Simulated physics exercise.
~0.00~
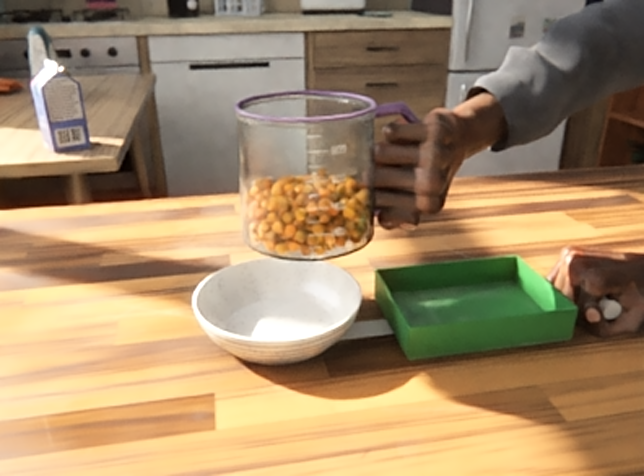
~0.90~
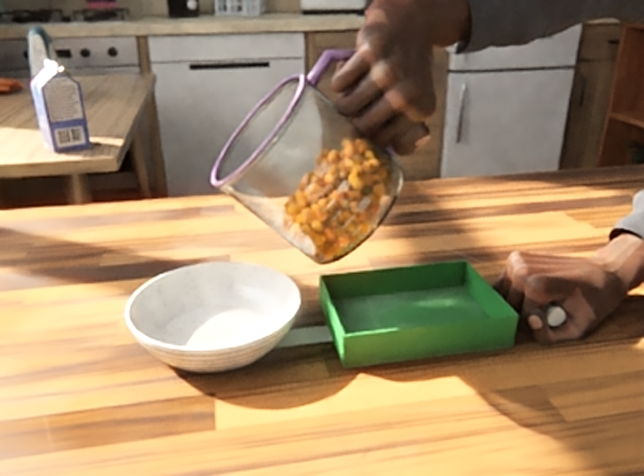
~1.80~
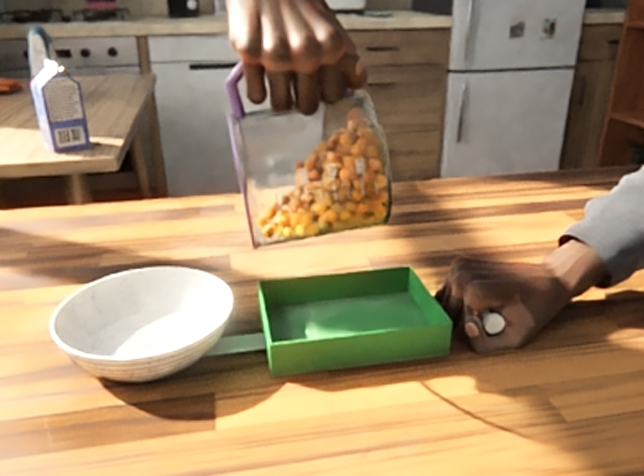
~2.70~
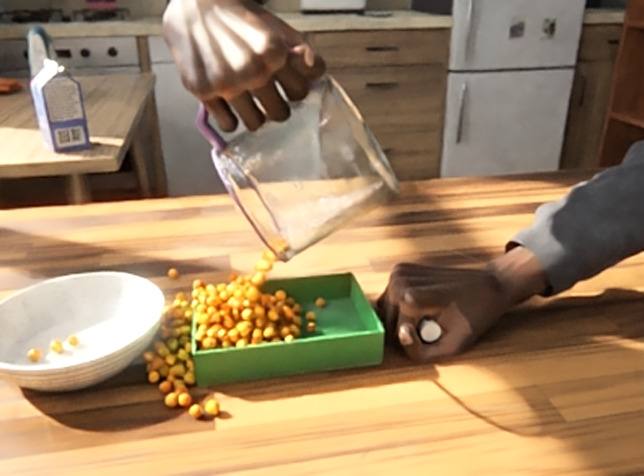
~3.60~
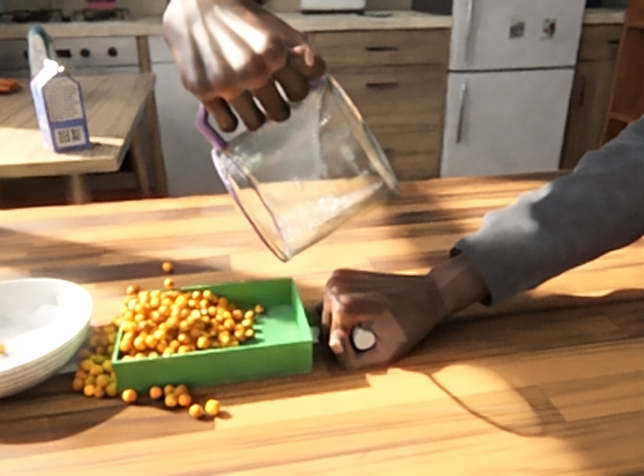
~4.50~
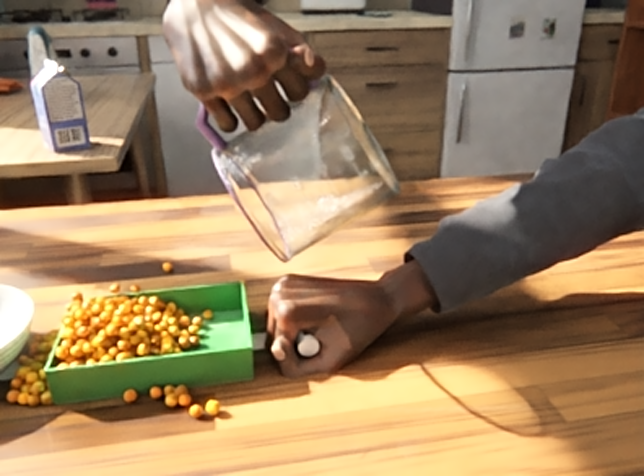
Corn kernels pour from a tilted jug, mostly into a green tin sliding left by hand.
